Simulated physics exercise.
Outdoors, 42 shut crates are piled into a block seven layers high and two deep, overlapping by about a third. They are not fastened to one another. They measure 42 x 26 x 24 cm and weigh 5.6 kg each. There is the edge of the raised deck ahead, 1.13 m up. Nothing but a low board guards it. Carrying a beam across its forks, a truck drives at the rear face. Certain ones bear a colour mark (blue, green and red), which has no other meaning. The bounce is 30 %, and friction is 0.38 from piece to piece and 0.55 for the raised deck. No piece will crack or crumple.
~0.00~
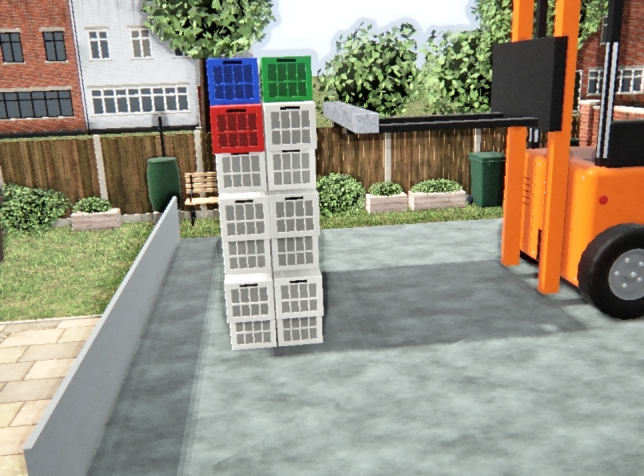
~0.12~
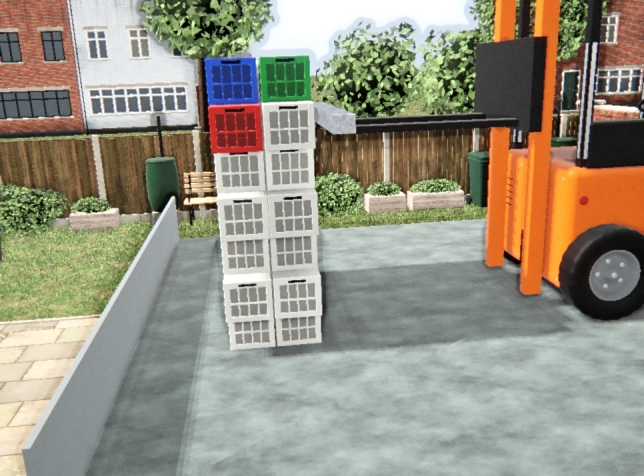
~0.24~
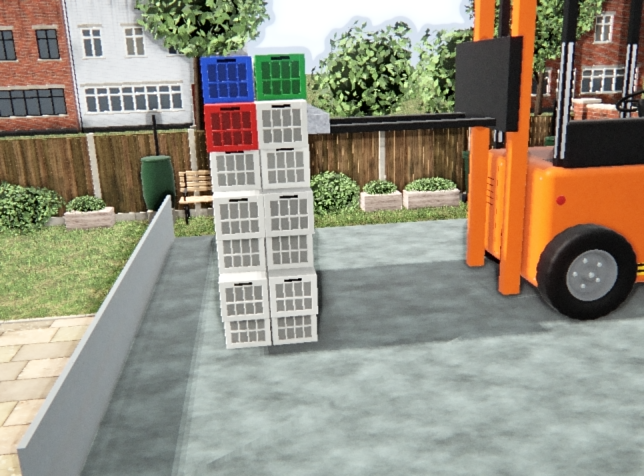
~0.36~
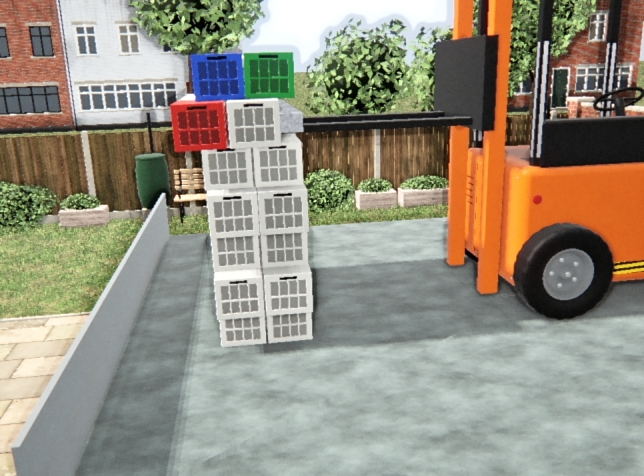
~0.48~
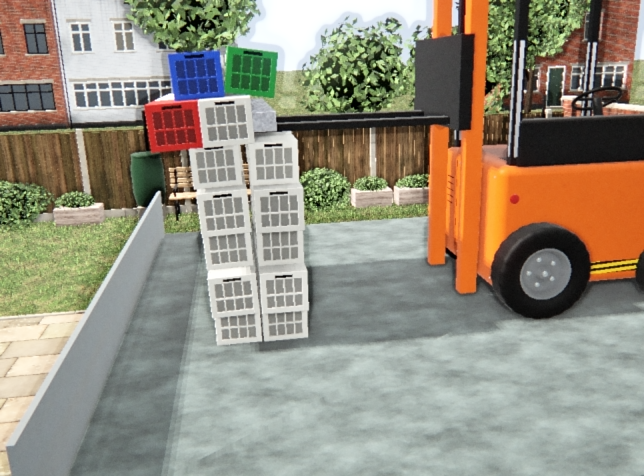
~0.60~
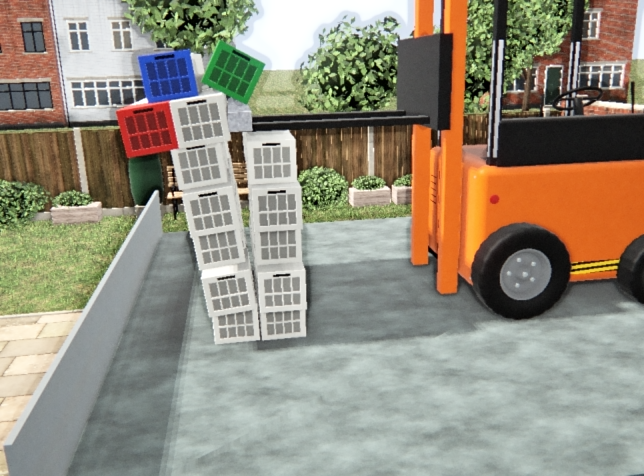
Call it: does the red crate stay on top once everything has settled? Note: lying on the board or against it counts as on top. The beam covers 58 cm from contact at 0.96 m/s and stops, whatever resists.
Once settled, the red crate is down.
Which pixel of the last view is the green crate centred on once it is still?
It settles close to (266, 112) in the last view.
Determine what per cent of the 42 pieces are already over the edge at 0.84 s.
By then 0 %.
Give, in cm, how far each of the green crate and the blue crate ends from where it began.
Distances: Green 20, blue 340 (cm).
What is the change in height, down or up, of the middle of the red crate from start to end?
Lower, by roughly 230 cm.
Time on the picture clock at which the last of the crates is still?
Time: About 3.5 s.
After 0.84 s, none of the 42 crates over the edge, 26 disturbed; red crate leaning 40°, 13 cm lower; green crate on its side.
After 1.20 s, none of the 42 crates over the edge, 26 disturbed; red crate upside down; green crate upside down.
After 1.70 s, 12 of the 42 crates over the edge; red crate leaning 35°, 2.01 m lower; green crate upside down.
After 2.44 s, 15 of the 42 crates over the edge; red crate on its side; green crate upside down.
At rest (3.5 s), 15 of the 42 crates over the edge; red crate on its side; green crate upside down; blue crate on its side. As the last picture would show them, middles, green crate near (266, 112).
